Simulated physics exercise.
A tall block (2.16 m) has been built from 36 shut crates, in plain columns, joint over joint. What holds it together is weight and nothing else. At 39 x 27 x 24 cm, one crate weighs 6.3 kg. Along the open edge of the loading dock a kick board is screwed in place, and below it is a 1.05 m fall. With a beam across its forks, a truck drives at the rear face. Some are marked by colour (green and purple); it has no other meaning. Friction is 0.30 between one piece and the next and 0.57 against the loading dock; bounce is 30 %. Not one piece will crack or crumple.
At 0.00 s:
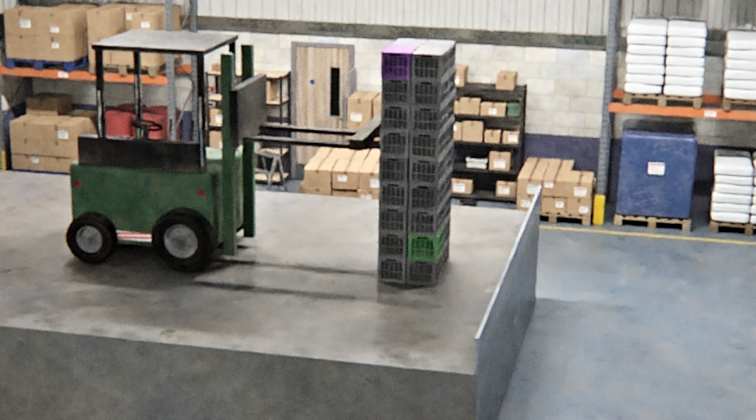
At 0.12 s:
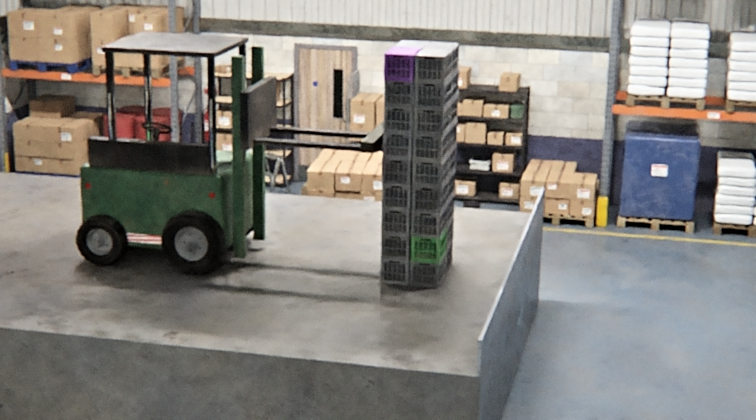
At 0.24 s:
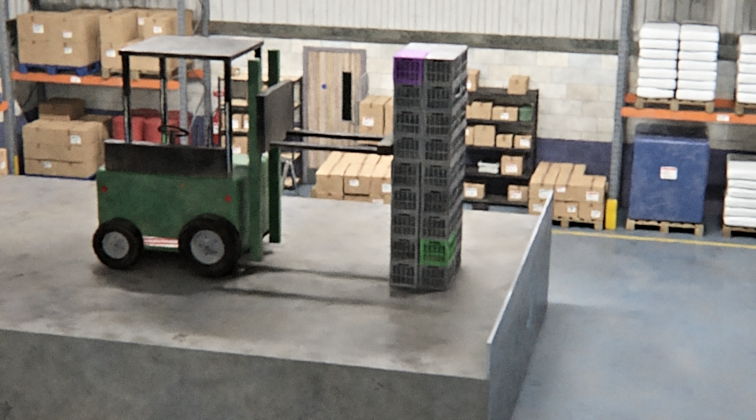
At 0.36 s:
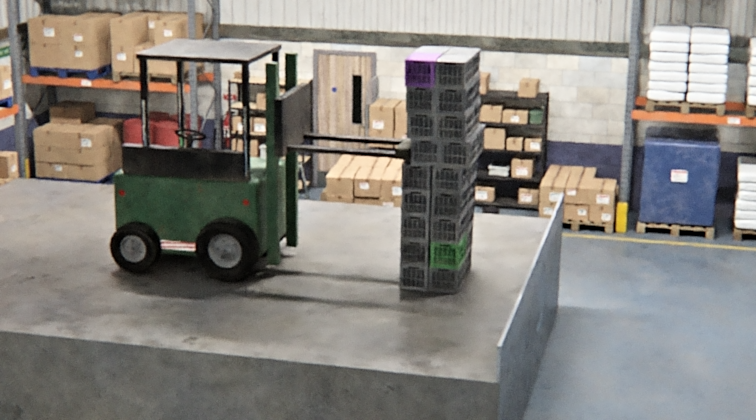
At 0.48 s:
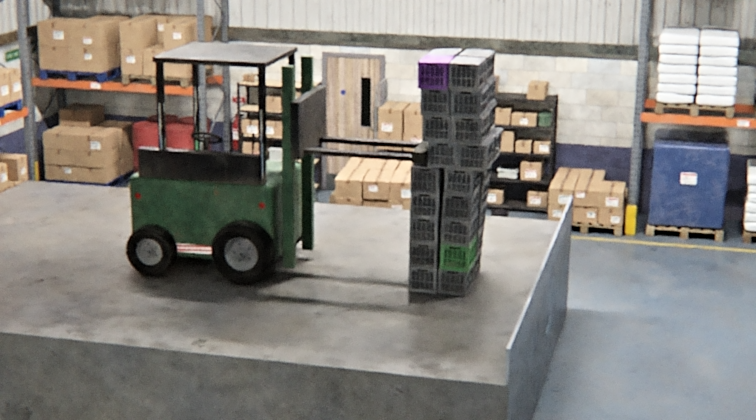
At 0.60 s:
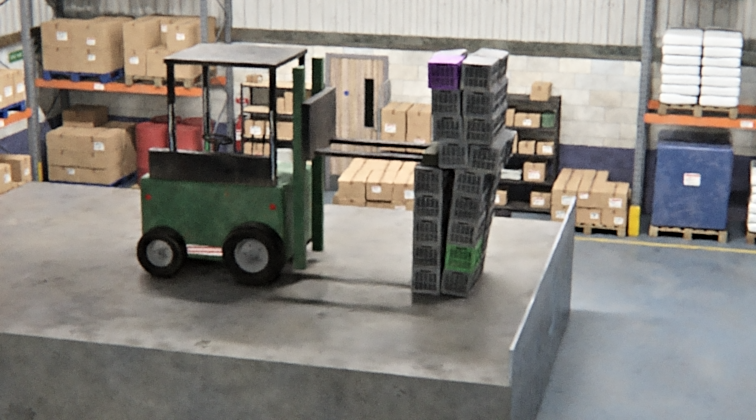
In a warehouse, seen from slightly above and to the side, a concrete loading dock stands before shelves of cardboard boxes and white sacks. A green forklift on the left faces a tall column of dark crates, one purple at the top and one green near the bottom, beside a low grey edge board. As the camera pans slightly left, the forklift rolls right and its raised beam pushes into the crates, shifting and tilting the upper ones rightward.
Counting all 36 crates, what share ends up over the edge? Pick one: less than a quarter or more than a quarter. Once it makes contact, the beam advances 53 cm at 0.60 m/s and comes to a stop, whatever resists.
Over a quarter.
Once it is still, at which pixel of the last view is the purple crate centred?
Roughly at (409, 297).
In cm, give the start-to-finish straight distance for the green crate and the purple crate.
Green: About 50 cm, purple: About 200 cm.
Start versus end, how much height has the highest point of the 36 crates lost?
Drop: Around 60 cm.
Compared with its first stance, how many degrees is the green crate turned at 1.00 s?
20°.
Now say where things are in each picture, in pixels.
In the first frame (each place is the centre of the face we see best; the camera pans a little), beam (357, 145) 13 cm from the stack; green crate (422, 248); purple crate (396, 66); all in place.
Beam (368, 148) 6 cm from the stack; purple crate (399, 68), in the second frame.
Beam (384, 151) 12 mm in; purple crate (407, 71), in the third frame.
Beam (402, 155) 8 cm in; purple crate (419, 74); 13 have shifted, in the fourth frame.
Beam (419, 158) 16 cm in; purple crate (432, 76) moved 52 mm; 24 have shifted, in the fifth frame.
Beam (430, 159) 23 cm in; purple crate (442, 76) moved 12 cm; green crate (460, 259) tilted 5°; steepest lean 7°, the crate at (449, 54); 26 have shifted, in the sixth frame.
By 1.00 s, none of the 36 crates over the edge, 27 disturbed; green crate tilted 18°; purple crate tilted 11°.
By 1.48 s, none of the 36 crates over the edge, 27 disturbed; green crate tilted 62°, 14 cm lower; purple crate tilted 46°, 29 cm lower.
By 2.36 s, 12 of the 36 crates over the edge; green crate on its side; purple crate tilted 20°, 1.79 m lower.
When it is over (4.2 s), 13 of the 36 crates over the edge; green crate on its side; purple crate on its side. That is 36 per cent. In pixels of the last frame, middles, green crate near (503, 280), purple crate near (409, 297).
